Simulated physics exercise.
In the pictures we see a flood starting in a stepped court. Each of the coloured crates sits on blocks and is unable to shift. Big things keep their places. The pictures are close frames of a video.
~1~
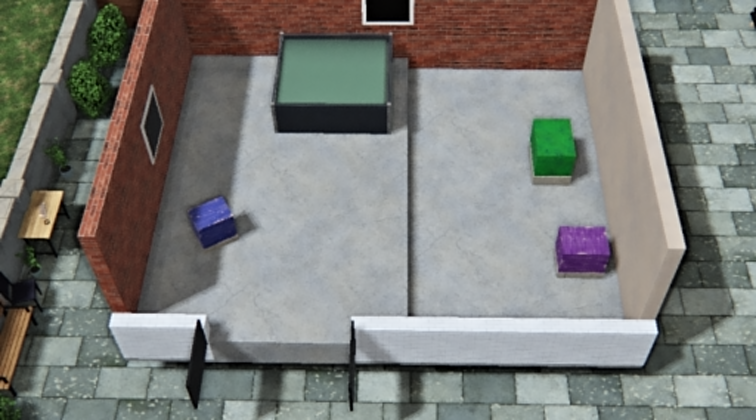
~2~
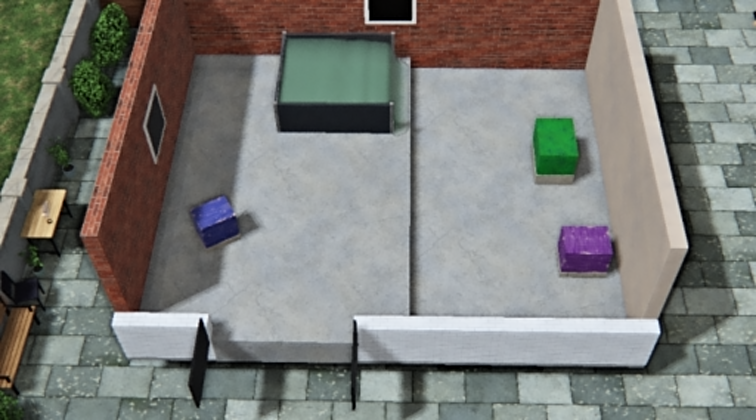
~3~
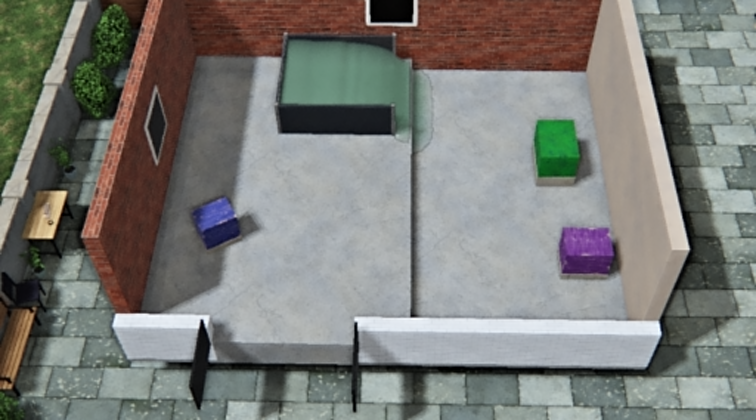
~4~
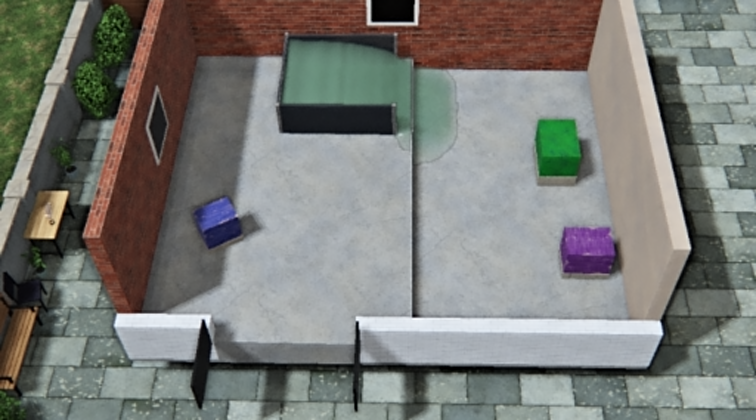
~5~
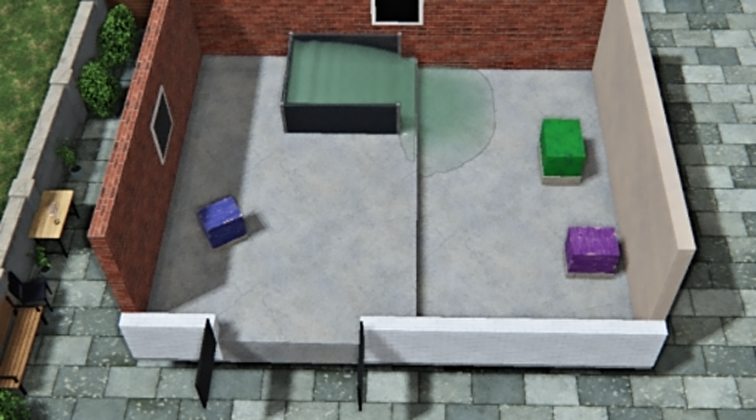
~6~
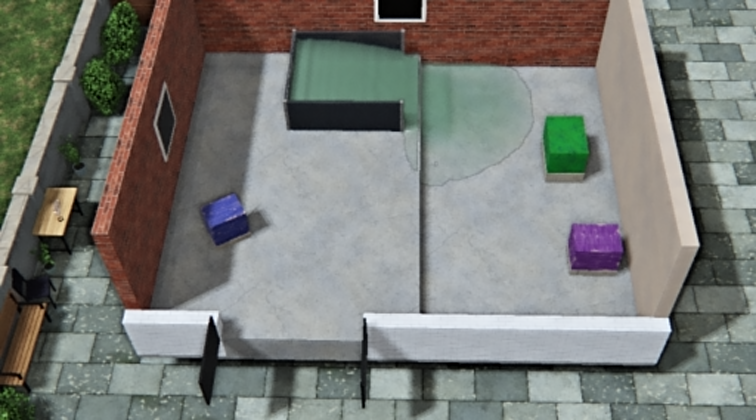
A large dark tank releases greenish water that spreads rightward across the walled court's floor.
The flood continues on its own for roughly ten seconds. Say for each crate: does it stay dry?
Blue crate: Yes, it stays dry; purple crate: No, it gets wet; green crate: No, it gets wet.
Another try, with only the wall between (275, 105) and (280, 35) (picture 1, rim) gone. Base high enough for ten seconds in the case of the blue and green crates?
Note: Blue crate is overtopped; green crate is left dry.
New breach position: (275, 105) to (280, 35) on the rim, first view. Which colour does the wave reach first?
The one in blue.
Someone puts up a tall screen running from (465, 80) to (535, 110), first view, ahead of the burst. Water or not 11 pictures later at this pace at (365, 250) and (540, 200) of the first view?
In order, I'd call them bare and inundated.
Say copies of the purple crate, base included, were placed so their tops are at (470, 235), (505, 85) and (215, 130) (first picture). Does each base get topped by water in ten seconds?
Going through them in order, the first is overtopped, the second is overtopped and the third is not reached.
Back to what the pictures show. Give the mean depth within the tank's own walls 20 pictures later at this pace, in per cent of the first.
16 percent or thereabouts.
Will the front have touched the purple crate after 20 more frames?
Lab note, purple crate: Front arrived.
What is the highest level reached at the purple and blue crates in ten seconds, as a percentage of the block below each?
Around 220 in a hundred for the first and 0 in a hundred for the second.
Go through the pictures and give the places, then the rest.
Still water in the water tank at (334, 71), in the first picture.
The front is at (400, 63), out from the gap at (391, 86), in the second picture.
Water pours out at (392, 90) and has run to (418, 72), in the third picture.
Water pours out at (393, 91) and has run to (436, 156), in the fourth picture.
The front is at (473, 69), out from the gap at (398, 91), in the fifth picture.
Water pours out at (401, 88) and has run to (525, 91), in the sixth picture.
A moment on, water covers 25 % of the floor; the blue crate not reached, the purple crate not reached, the green crate water round its plinth.
Next, water covers 30 % of the floor; the blue crate not reached, the purple crate water round its plinth, the green crate water round its plinth.
Then, water covers 40 % of the floor; the blue crate not reached, the purple crate water round its plinth, the green crate water round its plinth.
Later, water covers 50 % of the floor; the blue crate not reached, the purple crate water round its plinth, the green crate water round its plinth.
In the end, water covers 50 % of the floor; the blue crate stayed above the water, the purple crate was topped, the green crate was topped.
